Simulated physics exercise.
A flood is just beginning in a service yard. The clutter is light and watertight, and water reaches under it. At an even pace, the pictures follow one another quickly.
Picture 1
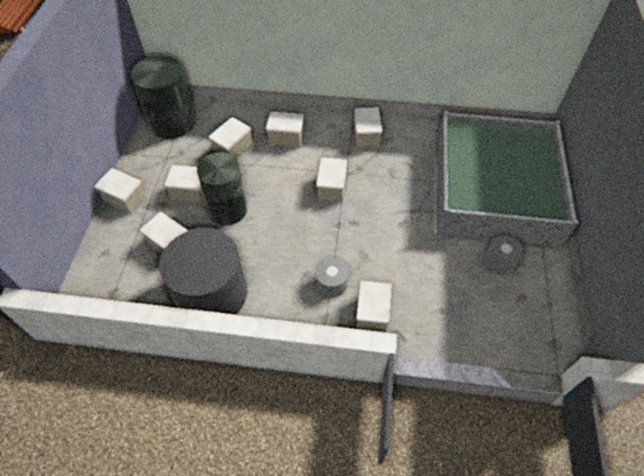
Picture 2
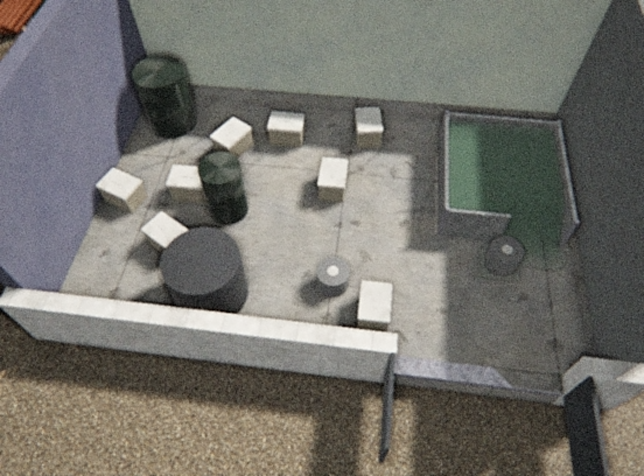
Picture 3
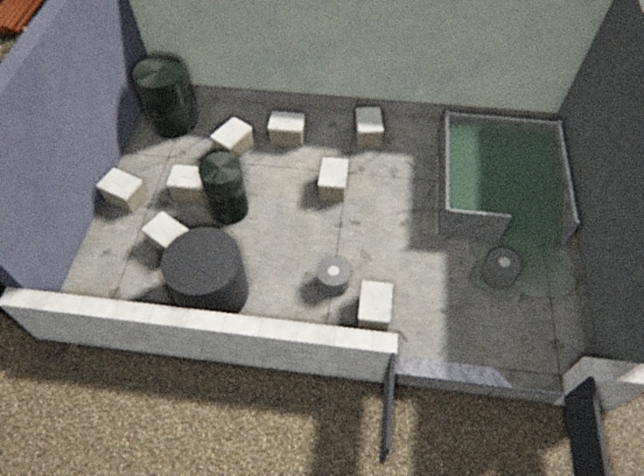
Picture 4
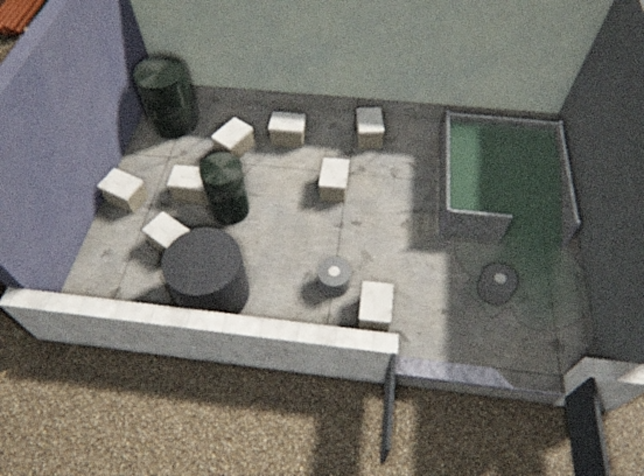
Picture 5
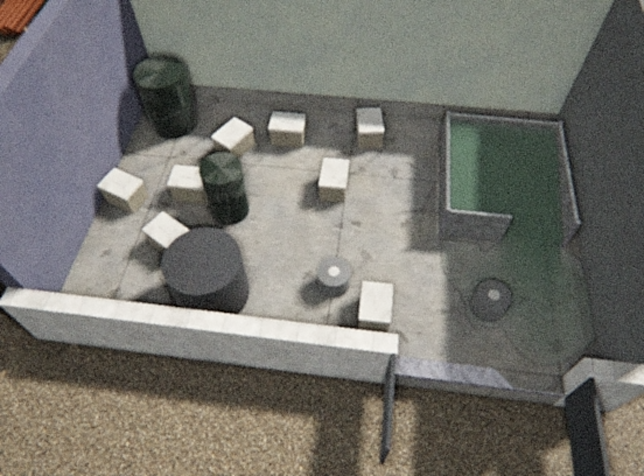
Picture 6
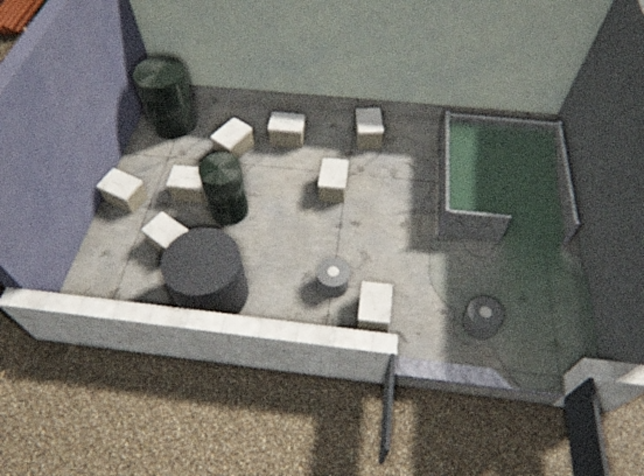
Green water spreading from an opened tank across a walled yard, then a round grey tub sliding slowly toward the front wall.
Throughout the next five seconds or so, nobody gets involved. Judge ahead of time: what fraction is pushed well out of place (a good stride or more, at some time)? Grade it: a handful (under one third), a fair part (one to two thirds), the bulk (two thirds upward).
A handful.
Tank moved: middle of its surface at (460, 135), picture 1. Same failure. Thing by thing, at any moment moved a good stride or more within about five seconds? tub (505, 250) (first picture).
It covered that distance.
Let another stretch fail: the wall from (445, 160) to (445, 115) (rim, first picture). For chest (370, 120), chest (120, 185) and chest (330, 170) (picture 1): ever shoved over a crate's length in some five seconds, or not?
Got that far, got that far, got that far.
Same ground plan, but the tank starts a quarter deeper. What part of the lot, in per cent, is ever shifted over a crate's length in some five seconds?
10 per cent.
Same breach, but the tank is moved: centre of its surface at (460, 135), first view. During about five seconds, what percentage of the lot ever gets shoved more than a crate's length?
Some 20 per cent, I'd say.
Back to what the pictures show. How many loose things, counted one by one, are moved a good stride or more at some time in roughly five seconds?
Exactly 1.
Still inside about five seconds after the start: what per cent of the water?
About 52 per cent.
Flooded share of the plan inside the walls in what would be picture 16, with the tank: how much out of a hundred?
My answer would be close to 25 per cent.
A moment on, 1 of 10 are well off their spots; 0 afloat.
Next, 1 of 10 are well off their spots; 0 afloat.
Later, 1 of 10 are well off their spots; 0 afloat.
In the end, 1 of 10 are well off their spots, and 1 have been at some point; 0 afloat.
